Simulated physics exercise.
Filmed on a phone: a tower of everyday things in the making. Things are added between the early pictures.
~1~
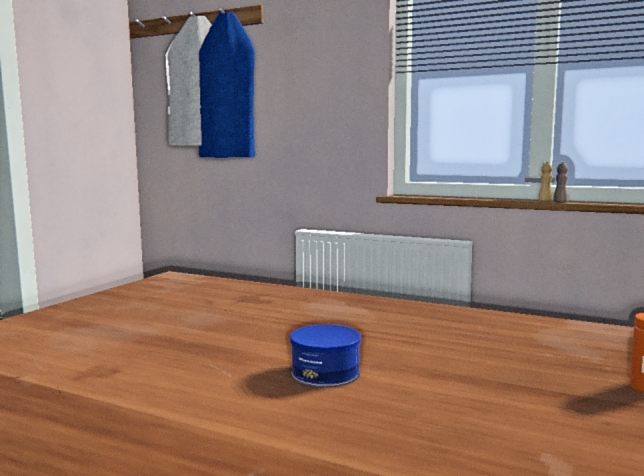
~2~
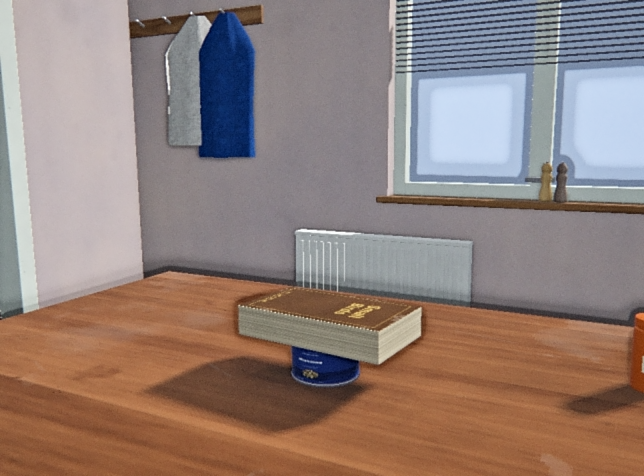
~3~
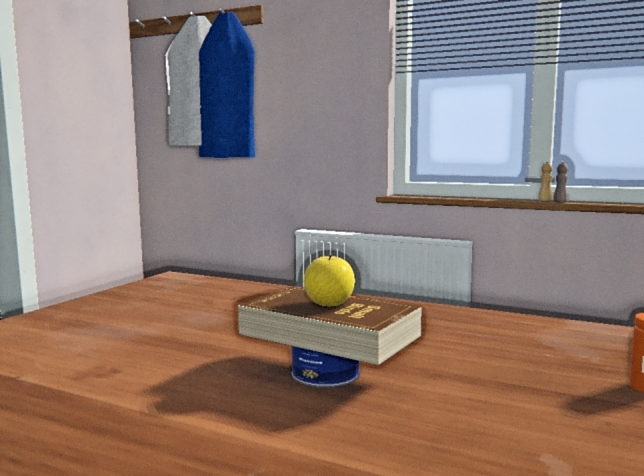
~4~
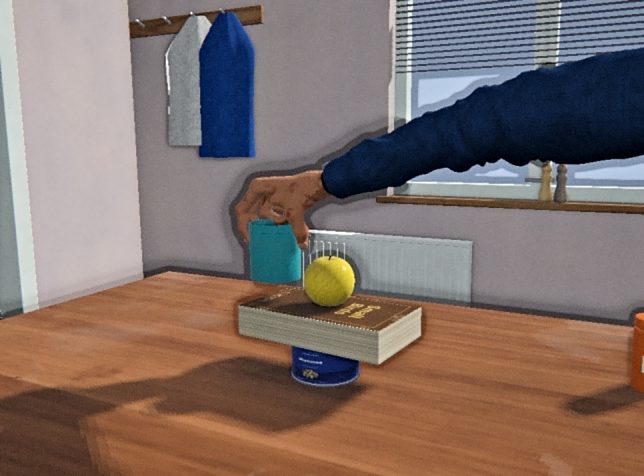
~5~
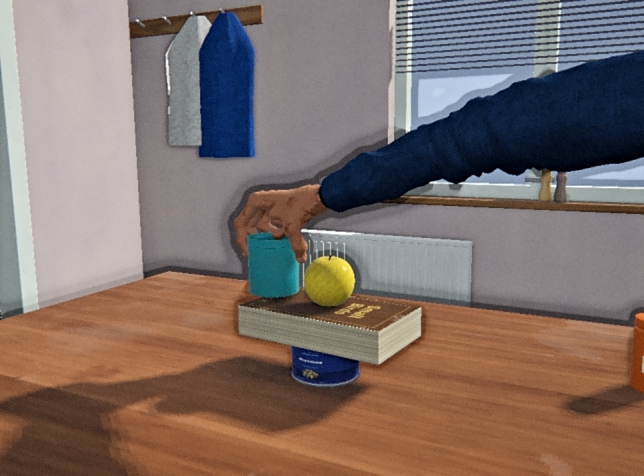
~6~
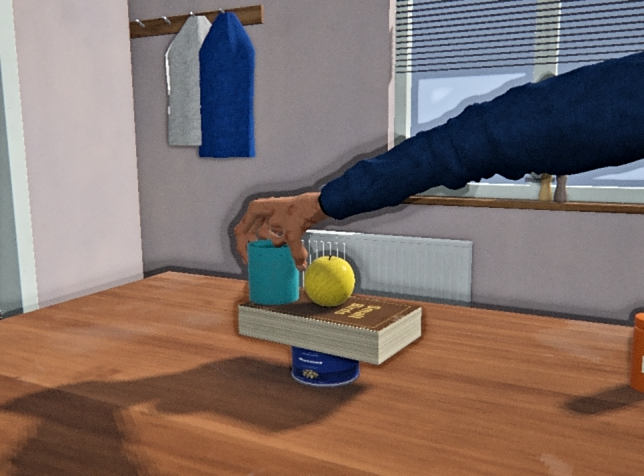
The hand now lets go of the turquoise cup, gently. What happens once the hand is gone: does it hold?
Outcome: The pile stays up.
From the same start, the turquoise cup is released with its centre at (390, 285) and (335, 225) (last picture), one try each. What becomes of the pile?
First, it keeps its balance; second, it gives way.
Then, 0.30 s past the last view, nothing moves.
Then, 0.70 s past the last view, turquoise cup resting near (274, 272).
Finally, all 5 still in place. Final places as the last picture's camera would see them, turquoise cup near (274, 272). The pile holds.
